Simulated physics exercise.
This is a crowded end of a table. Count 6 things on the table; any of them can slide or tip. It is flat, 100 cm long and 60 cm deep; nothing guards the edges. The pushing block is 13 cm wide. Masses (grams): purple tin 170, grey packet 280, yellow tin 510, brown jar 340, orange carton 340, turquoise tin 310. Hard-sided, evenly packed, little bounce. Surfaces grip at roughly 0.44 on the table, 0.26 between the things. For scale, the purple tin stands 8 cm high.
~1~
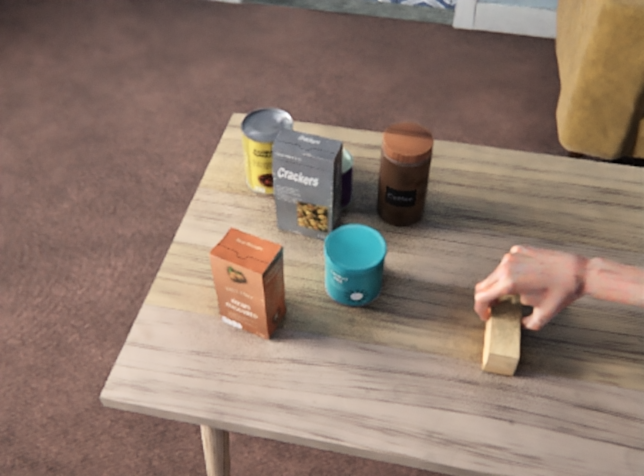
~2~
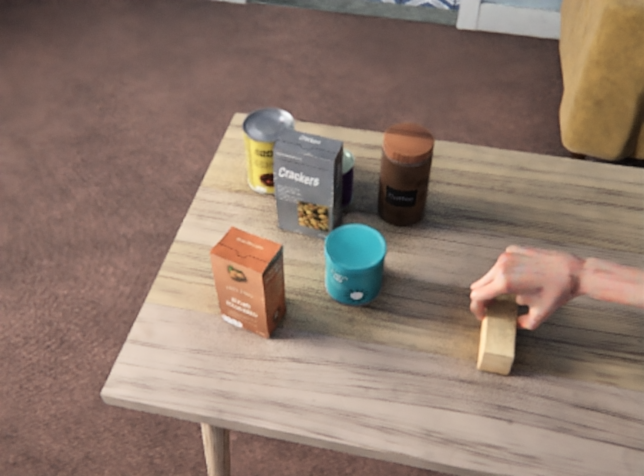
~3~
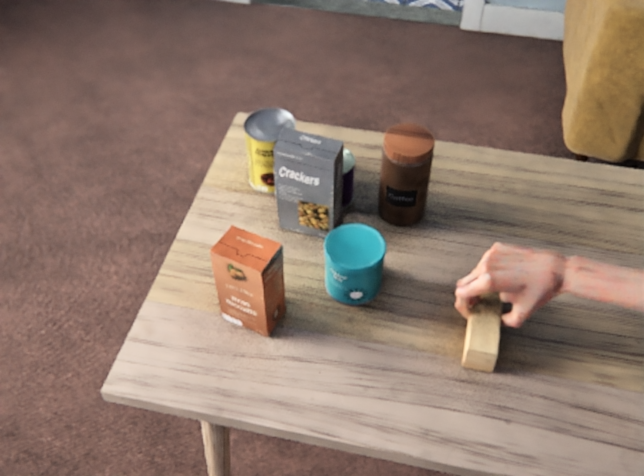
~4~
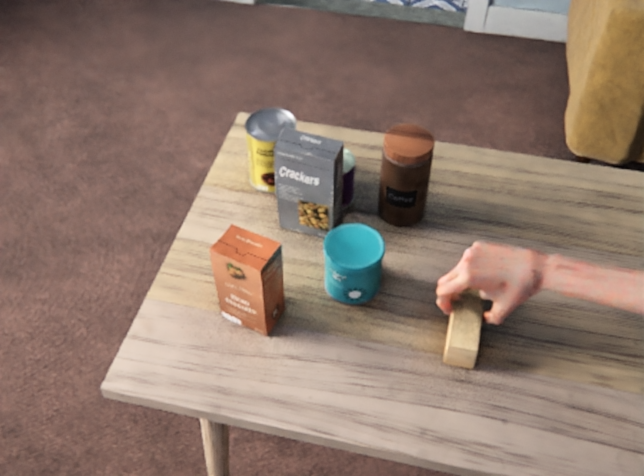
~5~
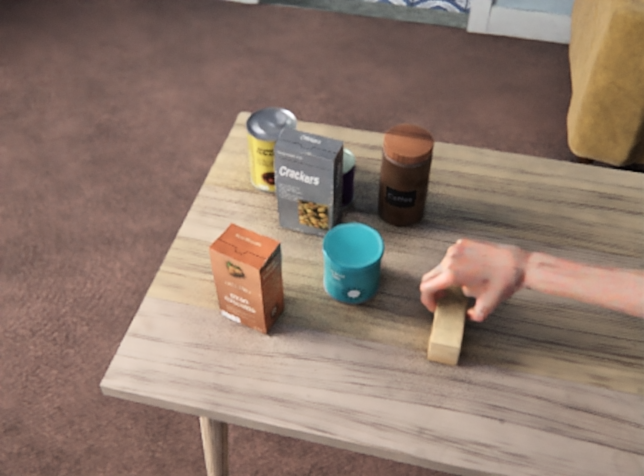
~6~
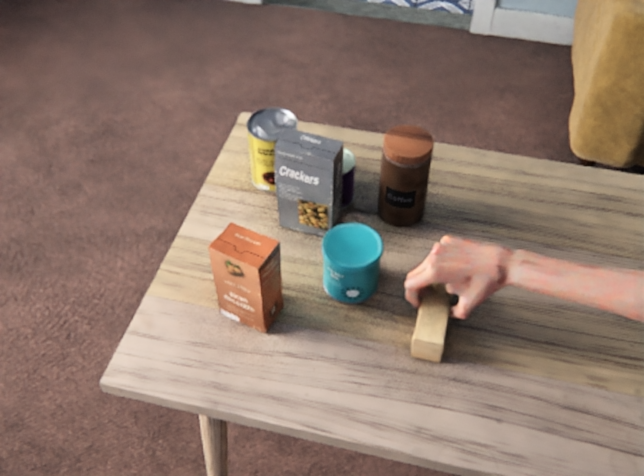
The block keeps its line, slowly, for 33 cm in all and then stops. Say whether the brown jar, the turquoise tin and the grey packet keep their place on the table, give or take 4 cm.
The brown jar keeps its place, the turquoise tin ends elsewhere, the grey packet keeps its place.
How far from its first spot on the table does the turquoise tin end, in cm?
Some 18 cm.
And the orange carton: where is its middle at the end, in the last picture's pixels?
At about (213, 273).
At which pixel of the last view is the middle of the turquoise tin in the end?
Around (234, 241).
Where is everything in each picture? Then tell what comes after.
In the first picture, 0 cm of push; brown jar (404, 176); turquoise tin (354, 266); grey packet (308, 187).
In the second picture, 0 cm of push; orange carton (250, 284).
In the third picture, 2 cm of push; yellow tin (272, 152); orange carton (250, 282).
In the fourth picture, 5 cm of push; yellow tin (273, 152).
In the fifth picture, 7 cm of push; orange carton (249, 280).
In the sixth picture, 8 cm of push; brown jar (404, 177); turquoise tin (352, 264); grey packet (310, 186).
Then, 0.60 s later than the last frame, 17 cm of push; turquoise tin 2 cm from its spot near (340, 262).
Then, 1.10 s later than the last frame, 24 cm of push; turquoise tin 9 cm from its spot near (293, 252).
Then, 1.40 s later than the last frame, 28 cm of push; turquoise tin 13 cm from its spot near (266, 247).
Then, 1.70 s later than the last frame, 32 cm of push; turquoise tin 17 cm from its spot near (239, 241); orange carton 4 cm from its spot.
When it is over, not toppled but over 4 cm from the start, orange carton and turquoise tin; the other 4 within 4 cm of the start. End places, in pixels of the last picture, brown jar near (404, 177), turquoise tin near (234, 240).
